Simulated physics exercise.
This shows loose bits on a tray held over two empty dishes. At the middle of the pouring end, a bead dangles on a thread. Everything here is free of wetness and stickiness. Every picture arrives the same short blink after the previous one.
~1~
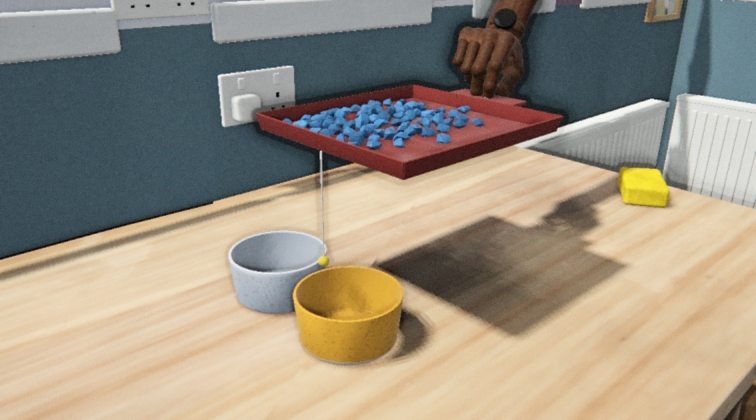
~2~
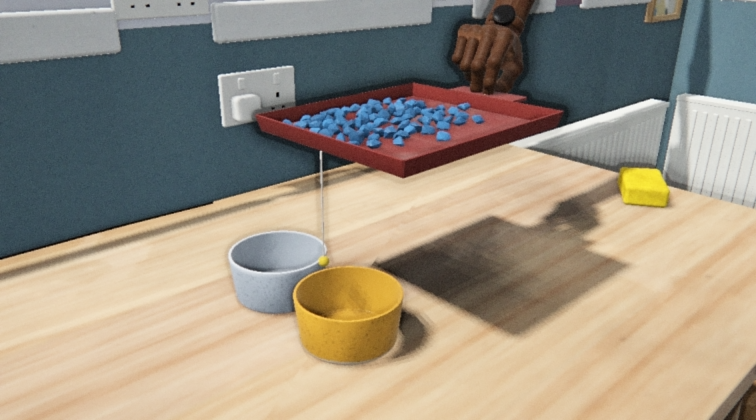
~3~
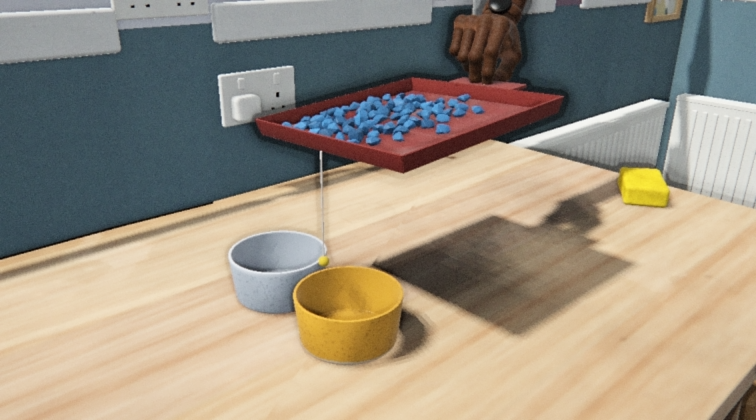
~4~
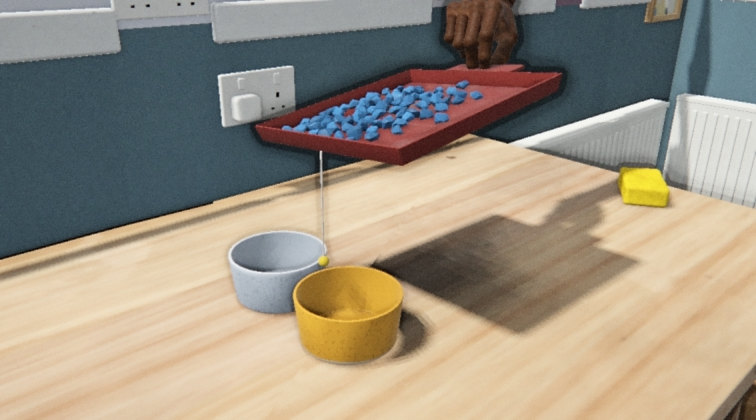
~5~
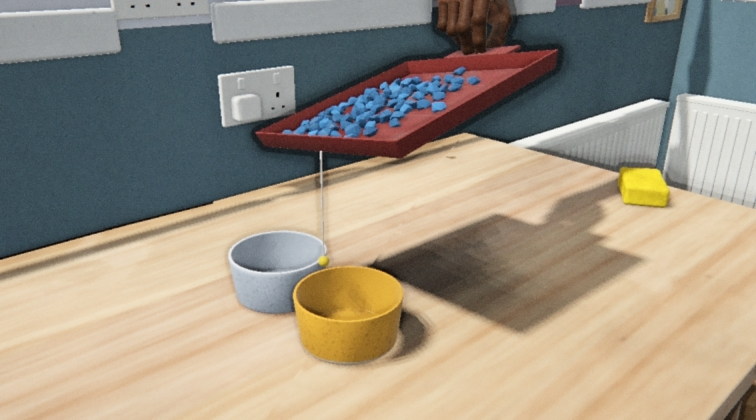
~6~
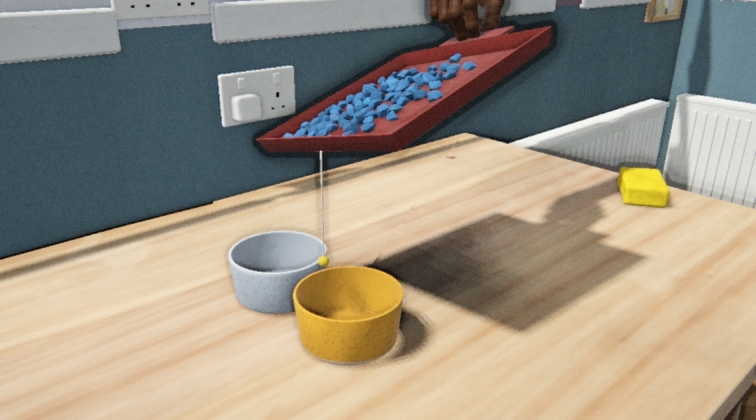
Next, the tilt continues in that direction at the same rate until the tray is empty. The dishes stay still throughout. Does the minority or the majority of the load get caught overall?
The majority of it gets caught.
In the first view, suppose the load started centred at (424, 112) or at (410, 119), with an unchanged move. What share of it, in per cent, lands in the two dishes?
First case: Some 90 %; second case: Some 90 %.
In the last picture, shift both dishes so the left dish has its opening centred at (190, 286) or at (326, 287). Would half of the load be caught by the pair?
First try: Lower than half; second try: Lower than half.
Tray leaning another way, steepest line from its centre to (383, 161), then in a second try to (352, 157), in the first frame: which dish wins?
For the first slope the righthand dish, for the second the righthand dish.
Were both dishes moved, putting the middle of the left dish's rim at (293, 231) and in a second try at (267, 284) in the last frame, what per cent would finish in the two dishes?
Near 70 % and 0 %.
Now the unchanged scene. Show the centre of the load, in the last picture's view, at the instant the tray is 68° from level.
Somewhere near pixel (308, 128).
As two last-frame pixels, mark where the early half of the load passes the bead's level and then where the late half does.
Near (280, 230) to start, and near (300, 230) afterwards.
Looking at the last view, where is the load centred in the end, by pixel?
Somewhere around (279, 279) in the last picture.
Just after the last frame, tray tipped steeply; almost all on the tray; just a few in the air.
A moment on, tray tipped past a quarter turn; about a tenth on the tray; the larger part in the left dish; about a tenth outside both; about a tenth in the air.
Further on, tray tipped past a quarter turn; almost all in the left dish; about a tenth outside both.
When it is over, tray tipped past a quarter turn; not one in the right dish; almost all in the left dish; about a tenth outside both.
